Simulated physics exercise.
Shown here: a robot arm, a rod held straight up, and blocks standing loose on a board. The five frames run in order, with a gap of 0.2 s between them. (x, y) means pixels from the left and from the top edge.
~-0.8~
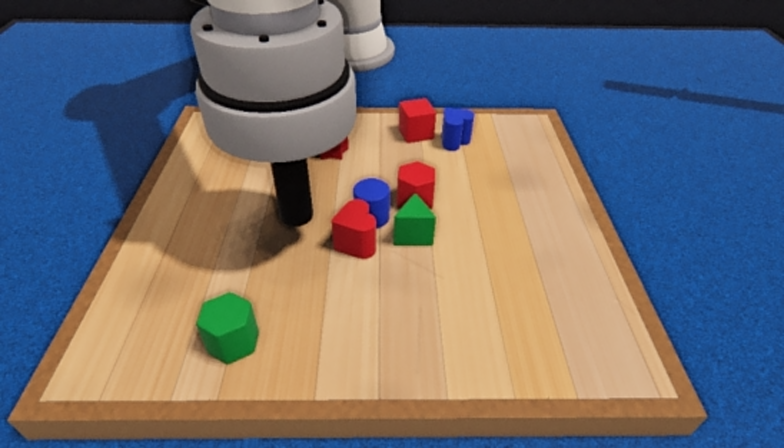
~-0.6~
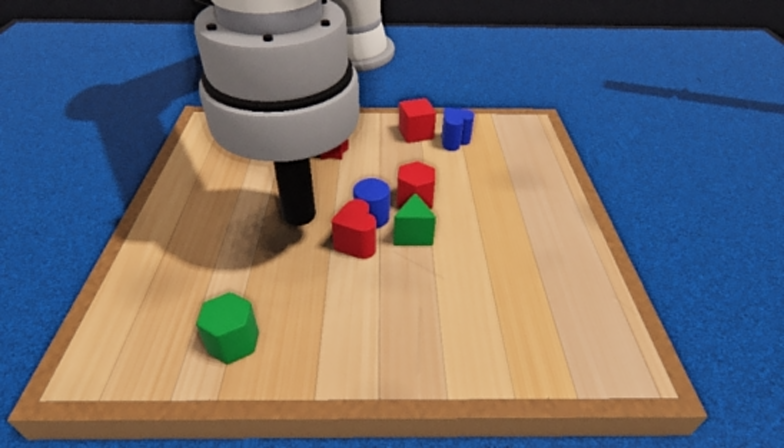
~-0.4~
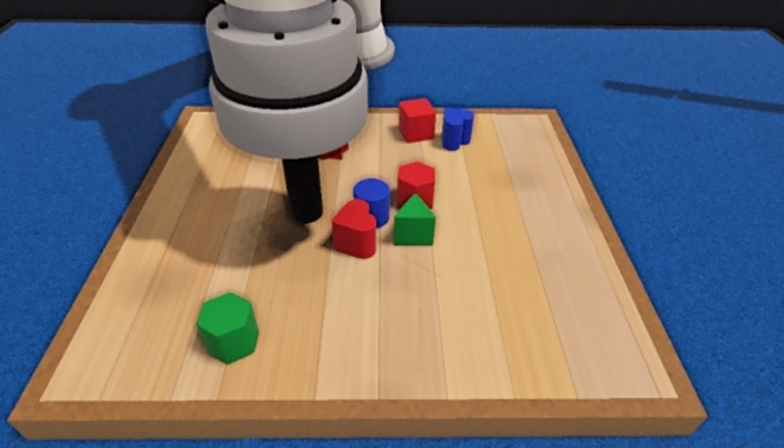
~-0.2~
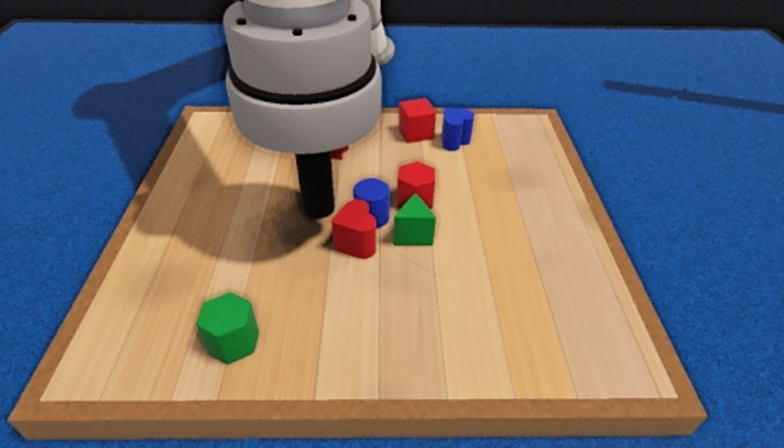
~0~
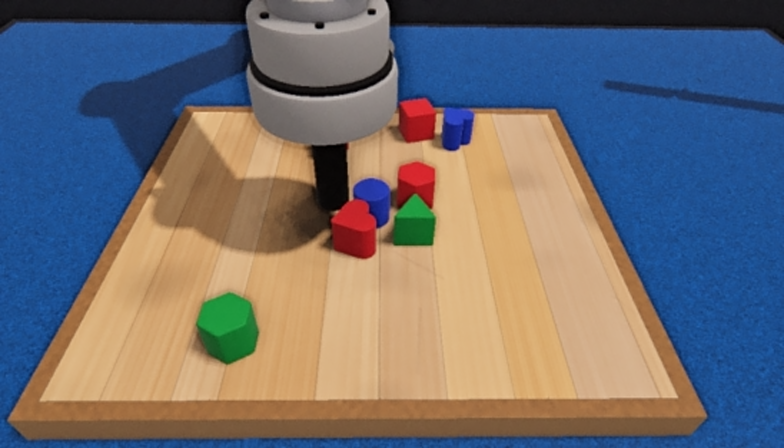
Robot arm moving its black rod slowly right across a wooden board toward a still cluster of red, blue and green blocks.
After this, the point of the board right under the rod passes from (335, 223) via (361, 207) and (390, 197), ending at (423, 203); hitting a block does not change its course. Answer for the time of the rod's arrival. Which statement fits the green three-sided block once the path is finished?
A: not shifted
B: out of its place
B (out of its place)
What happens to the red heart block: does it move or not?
Once the path is done, it remains where it sat before.
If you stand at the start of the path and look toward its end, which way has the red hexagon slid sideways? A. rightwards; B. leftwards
That would be A.
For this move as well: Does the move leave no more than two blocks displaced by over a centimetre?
No, that is not what happens.
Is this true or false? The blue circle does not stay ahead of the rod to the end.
True
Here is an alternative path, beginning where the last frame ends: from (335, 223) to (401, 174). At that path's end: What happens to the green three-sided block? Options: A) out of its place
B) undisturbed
It's B.
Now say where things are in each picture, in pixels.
In the first picture, tip of the rod at (297, 218), middles of tops, red heart block at (355, 215), blue circle at (371, 188), green three-sided block at (415, 208), red hexagon at (417, 172).
In the second picture, rod at (300, 217), nothing pushed.
In the third picture, rod at (307, 214), nothing pushed.
In the fourth picture, rod at (319, 210), nothing pushed.
In the fifth picture, rod at (334, 202), red heart block at (355, 215), blue circle at (371, 188), green three-sided block at (415, 208), red hexagon at (417, 172).
The first path, step by step. One third of the way, rod at (361, 186); blue circle at (393, 183); red hexagon at (426, 172), turned 20° anticlockwise.
Two thirds of the way, rod at (391, 176); blue circle at (407, 187); green three-sided block at (418, 210), turned 15° clockwise; red hexagon at (435, 173), turned 45° anticlockwise.
At the end, rod at (425, 182); red heart block unmoved; blue circle at (428, 195); green three-sided block at (423, 217), turned 50° clockwise; red hexagon at (460, 175), turned 60° anticlockwise.
